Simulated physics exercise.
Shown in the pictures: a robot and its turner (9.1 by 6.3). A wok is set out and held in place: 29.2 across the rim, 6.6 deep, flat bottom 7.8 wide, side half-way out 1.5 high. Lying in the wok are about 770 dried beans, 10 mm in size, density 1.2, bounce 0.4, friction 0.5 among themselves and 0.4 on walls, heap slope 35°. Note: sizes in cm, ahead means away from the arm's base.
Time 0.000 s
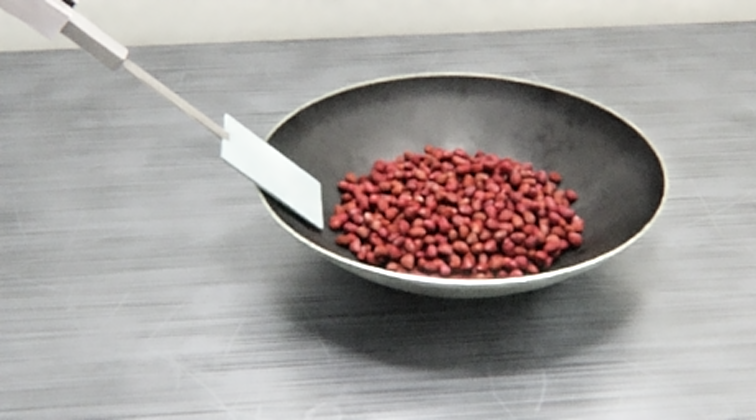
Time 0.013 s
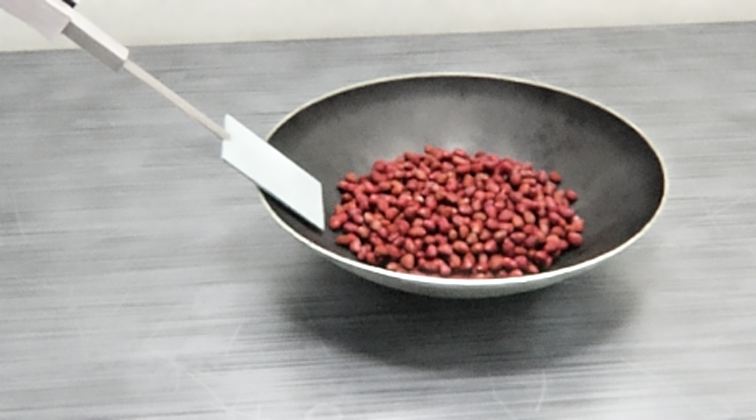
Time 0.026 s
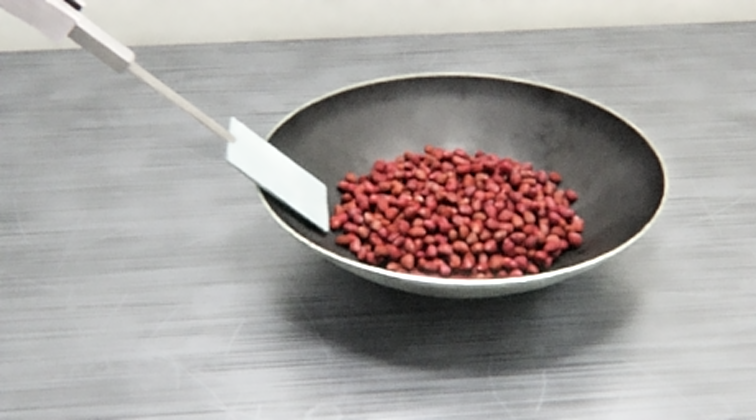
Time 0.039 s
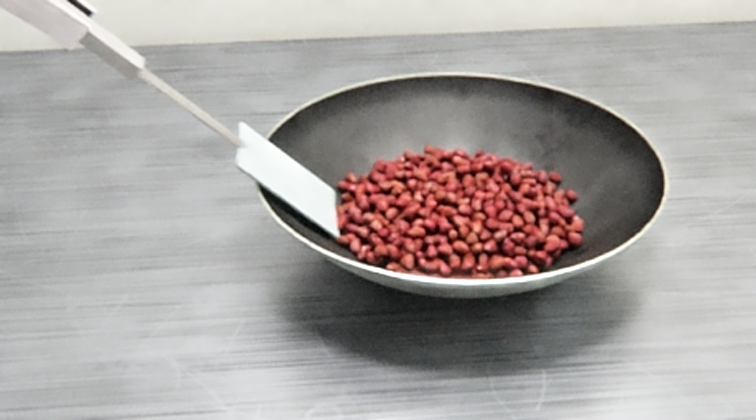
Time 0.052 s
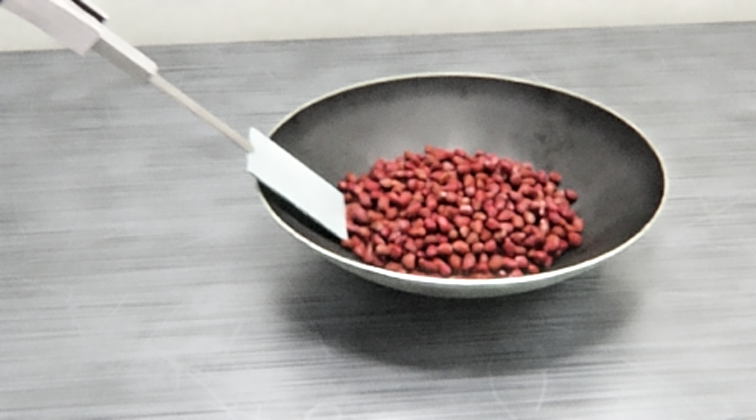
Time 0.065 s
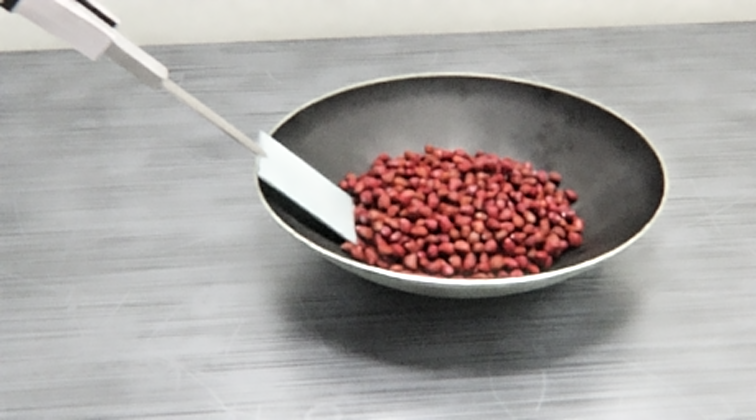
On a grey, streaked tabletop against a pale wall, the scene is viewed from slightly above by a still camera. A black wok with a light rim holds a heap of dark red beans, and a pale, flat turner on a thin rod reaches in from the upper left. The robot's turner stays nearly still, then slides slowly right and slightly down, nudging the heap's left edge.
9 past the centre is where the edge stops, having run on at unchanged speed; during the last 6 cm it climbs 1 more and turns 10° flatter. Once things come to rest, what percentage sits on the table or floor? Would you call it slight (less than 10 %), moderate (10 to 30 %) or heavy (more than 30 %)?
I would call it slight, less than 10 %.
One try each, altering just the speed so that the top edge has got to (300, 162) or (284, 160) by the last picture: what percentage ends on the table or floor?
First try around 25 %, second try around 15 %.
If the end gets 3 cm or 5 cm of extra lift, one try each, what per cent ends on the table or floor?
Near 5 and 5 percent respectively.
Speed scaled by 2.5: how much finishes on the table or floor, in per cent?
Near 25 in a hundred.
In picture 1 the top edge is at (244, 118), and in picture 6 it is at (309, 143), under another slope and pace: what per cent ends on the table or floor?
I'd put it at roughly 20 per cent.
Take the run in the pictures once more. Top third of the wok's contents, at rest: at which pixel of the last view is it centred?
(598, 171).
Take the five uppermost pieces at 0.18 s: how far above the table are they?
Height: Approx. 5 cm.
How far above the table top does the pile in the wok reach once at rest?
Near 8.0 centimetres high.
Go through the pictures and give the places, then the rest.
Turner top edge at (223, 135), sloping 44°; upper third of the load around (457, 202), from x 335 to 575, top at y 150; 767 in the wok, in the first frame.
Turner top edge at (224, 136), sloping 44°; upper third of the load around (457, 202), from x 335 to 575, top at y 150, in the second frame.
Turner top edge at (229, 139), sloping 44°; upper third of the load around (457, 202), from x 335 to 575, top at y 150, in the third frame.
Turner top edge at (239, 143), sloping 44°; upper third of the load around (457, 202), from x 340 to 575, top at y 150, in the fourth frame.
Turner top edge at (249, 148), sloping 44°; upper third of the load around (456, 201), from x 345 to 575, top at y 150, in the fifth frame.
Turner top edge at (260, 153), sloping 44°; upper third of the load around (454, 200), from x 345 to 575, top at y 150; 767 in the wok, in the sixth frame.
By 0.18 s, sloping 44°, highest piece 5 above the table; 767 in the wok.
By 0.30 s, sloping 41°, highest piece 7 above the table; 767 in the wok.
By 0.56 s, sloping 34°, highest piece 8 above the table; 730 in the wok, 32 on the table or floor, 5 on the blade or in flight.
By 1.61 s, sloping 34°, highest piece 8 above the table; 728 in the wok, 39 on the table or floor.
Final count, 728 in the wok, 39 on the table or floor. That is 5 % on the table or floor.
